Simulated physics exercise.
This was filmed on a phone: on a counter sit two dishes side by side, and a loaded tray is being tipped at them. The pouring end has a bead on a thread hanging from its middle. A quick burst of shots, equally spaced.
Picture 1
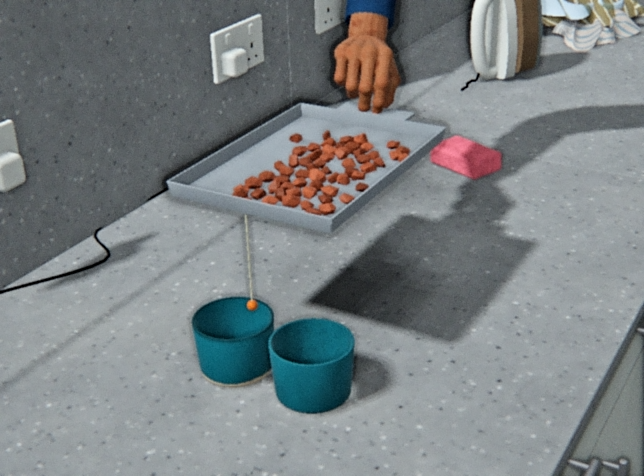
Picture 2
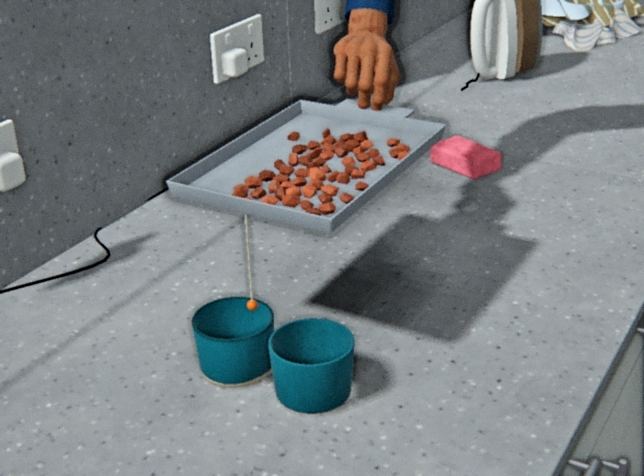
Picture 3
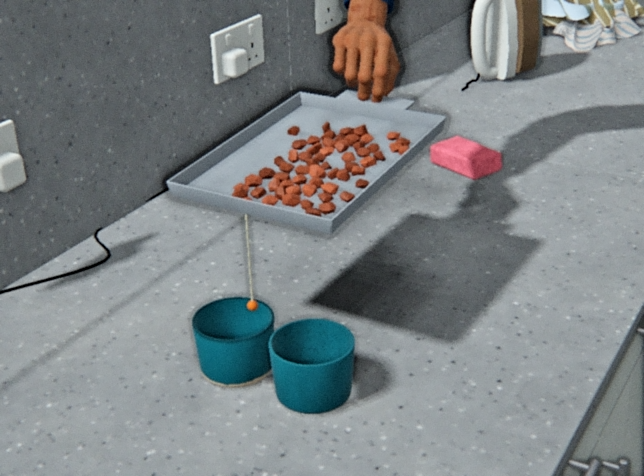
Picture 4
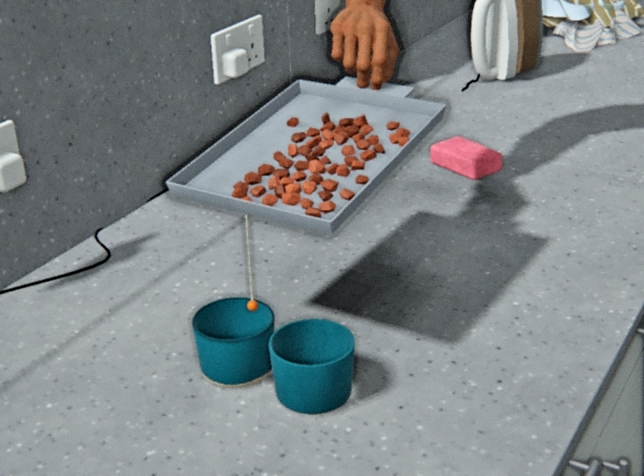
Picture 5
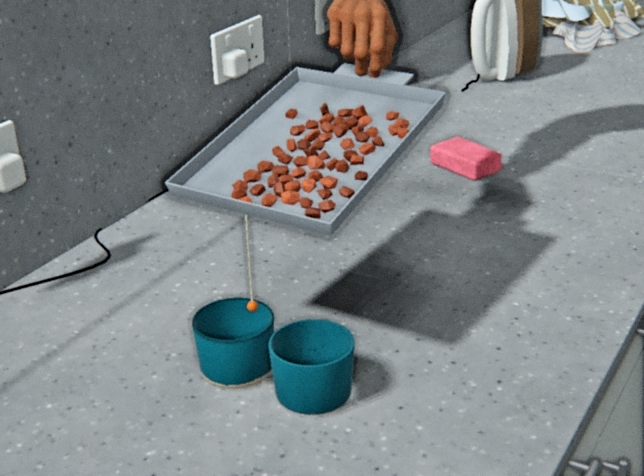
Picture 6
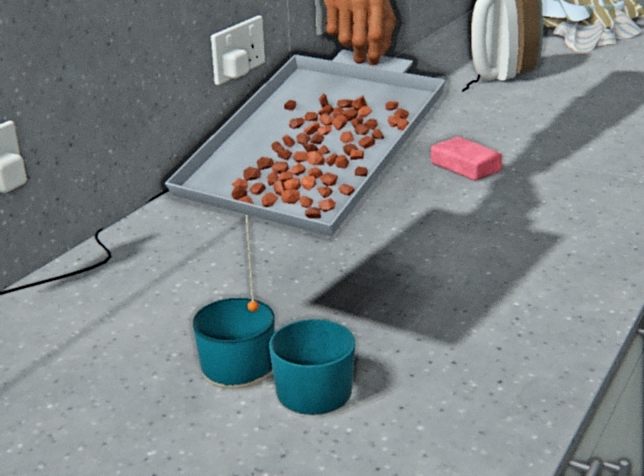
A hand slowly raising the back of a grey tray of reddish-brown chunks above two teal dishes on a speckled counter.
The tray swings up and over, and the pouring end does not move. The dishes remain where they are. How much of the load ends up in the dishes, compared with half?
The dishes end up with less than half of it.
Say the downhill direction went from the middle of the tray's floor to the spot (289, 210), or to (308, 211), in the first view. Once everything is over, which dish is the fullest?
First the right-hand dish, then right.
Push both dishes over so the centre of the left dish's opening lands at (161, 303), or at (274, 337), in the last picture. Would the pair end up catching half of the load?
First under half, then not half.
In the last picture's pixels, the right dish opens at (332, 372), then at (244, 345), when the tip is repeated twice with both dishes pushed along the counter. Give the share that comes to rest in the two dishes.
I'd say about 60 percent, followed by about 50 percent.
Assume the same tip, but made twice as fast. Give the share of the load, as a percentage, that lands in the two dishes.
I'd expect close to 10 per cent.
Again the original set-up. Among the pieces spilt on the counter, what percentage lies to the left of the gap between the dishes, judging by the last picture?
Roughly 80 in a hundred.
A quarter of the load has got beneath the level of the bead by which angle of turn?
The tilt is near 90° by then.
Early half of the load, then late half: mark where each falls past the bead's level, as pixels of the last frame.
(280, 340) first, (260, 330) later.
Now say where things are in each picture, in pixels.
Corners of the pouring end near (171, 181) and (330, 217), level; middle of the load near (326, 171), bits of crushed brick; left dish near (211, 358); right dish near (291, 384); bead on its thread near (252, 305), in the first frame.
Corners of the pouring end near (171, 181) and (330, 217), level; middle of the load near (325, 170), in the second frame.
Corners of the pouring end near (171, 181) and (330, 218), tipped barely, level across its low end; middle of the load near (325, 166), in the third frame.
Corners of the pouring end near (170, 181) and (330, 220), tipped a little, level across its low end; middle of the load near (325, 161), in the fourth frame.
Corners of the pouring end near (170, 182) and (329, 221), tipped a little, level across its low end; middle of the load near (324, 156), in the fifth frame.
Corners of the pouring end near (169, 182) and (329, 222), tipped a little, level across its low end; middle of the load near (324, 151); left dish near (212, 359); right dish near (291, 385), in the sixth frame.
Shortly afterwards, tray tipped steeply; the whole lot on the tray.
Next, tray tipped right over; near two thirds on the tray; only a few in the right dish; a little in the left dish; near a quarter outside both; a little in the air.
Some moments later, tray tipped past a quarter turn; near a quarter in the right dish; a little in the left dish; near two thirds outside both.
In the end, tray tipped past a quarter turn; near a quarter in the right dish; a little in the left dish; near two thirds outside both.
